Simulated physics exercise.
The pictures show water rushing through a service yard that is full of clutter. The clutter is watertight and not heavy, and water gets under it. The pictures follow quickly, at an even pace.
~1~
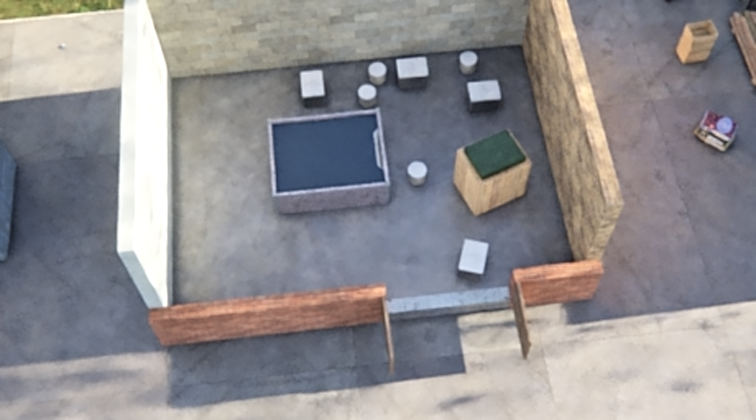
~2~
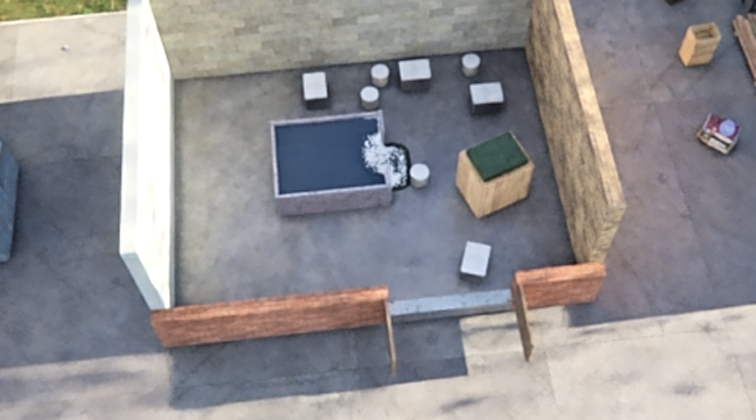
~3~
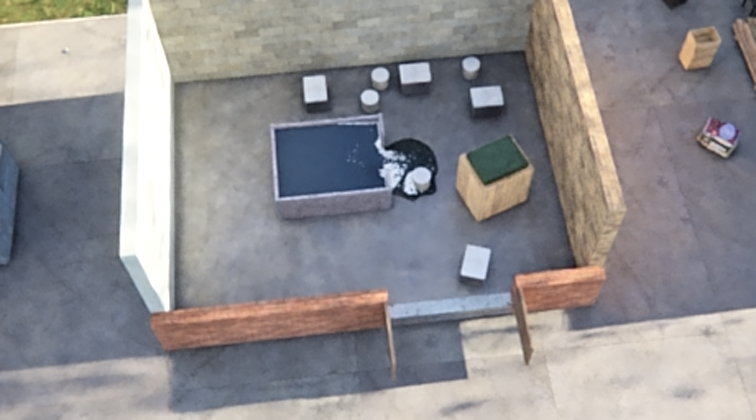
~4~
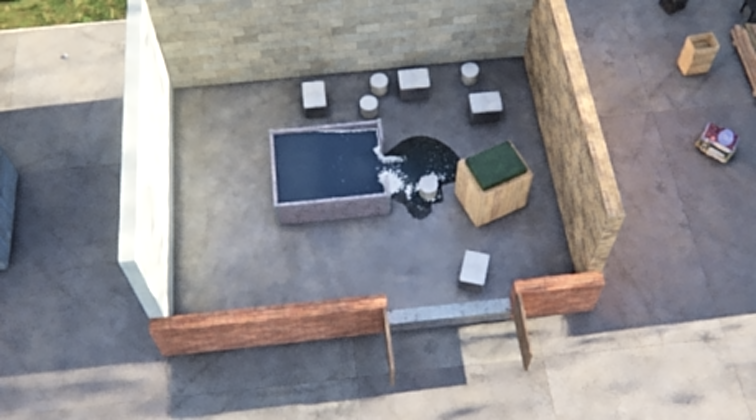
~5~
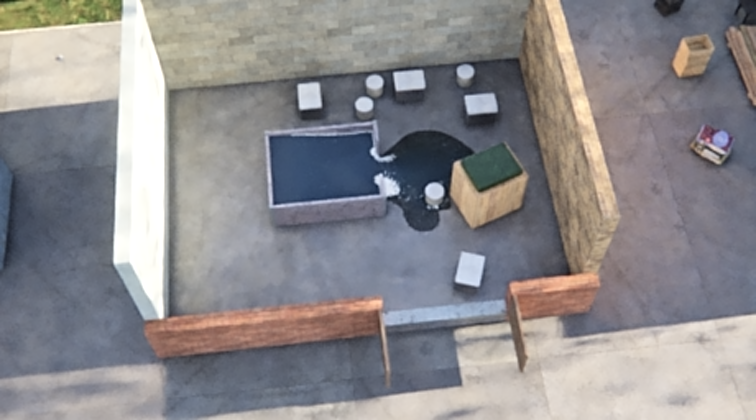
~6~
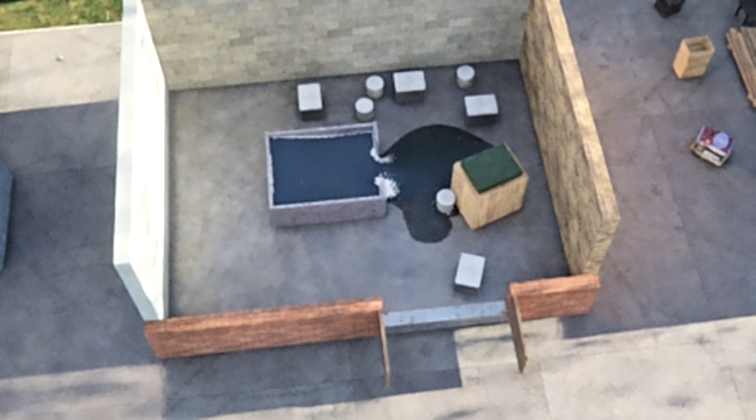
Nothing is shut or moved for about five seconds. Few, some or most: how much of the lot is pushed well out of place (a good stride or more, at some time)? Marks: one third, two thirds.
That comes to two thirds or more.
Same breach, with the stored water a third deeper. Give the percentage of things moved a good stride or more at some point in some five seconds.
Near 100 in a hundred.
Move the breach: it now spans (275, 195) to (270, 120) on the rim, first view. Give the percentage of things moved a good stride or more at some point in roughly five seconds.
I make it 50 per cent.
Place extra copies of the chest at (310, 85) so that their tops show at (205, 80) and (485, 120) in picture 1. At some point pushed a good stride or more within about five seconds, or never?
As listed: No, swept aside.
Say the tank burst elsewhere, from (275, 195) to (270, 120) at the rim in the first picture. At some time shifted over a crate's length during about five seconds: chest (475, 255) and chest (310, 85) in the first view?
One after the other: Swept aside, yes.
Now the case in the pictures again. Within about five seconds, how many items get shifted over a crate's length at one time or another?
I count 6.
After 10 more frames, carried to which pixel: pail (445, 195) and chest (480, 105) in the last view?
At about (492, 284) and (509, 67).
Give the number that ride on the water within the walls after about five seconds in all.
I count 2.
A moment on, 1 of 8 are well off their spots; 0 afloat.
Next, 3 of 8 are well off their spots; 1 afloat.
Later, 3 of 8 are well off their spots; 1 afloat.
In the end, 6 of 8 are well off their spots, and 6 have been at some point; 2 afloat.
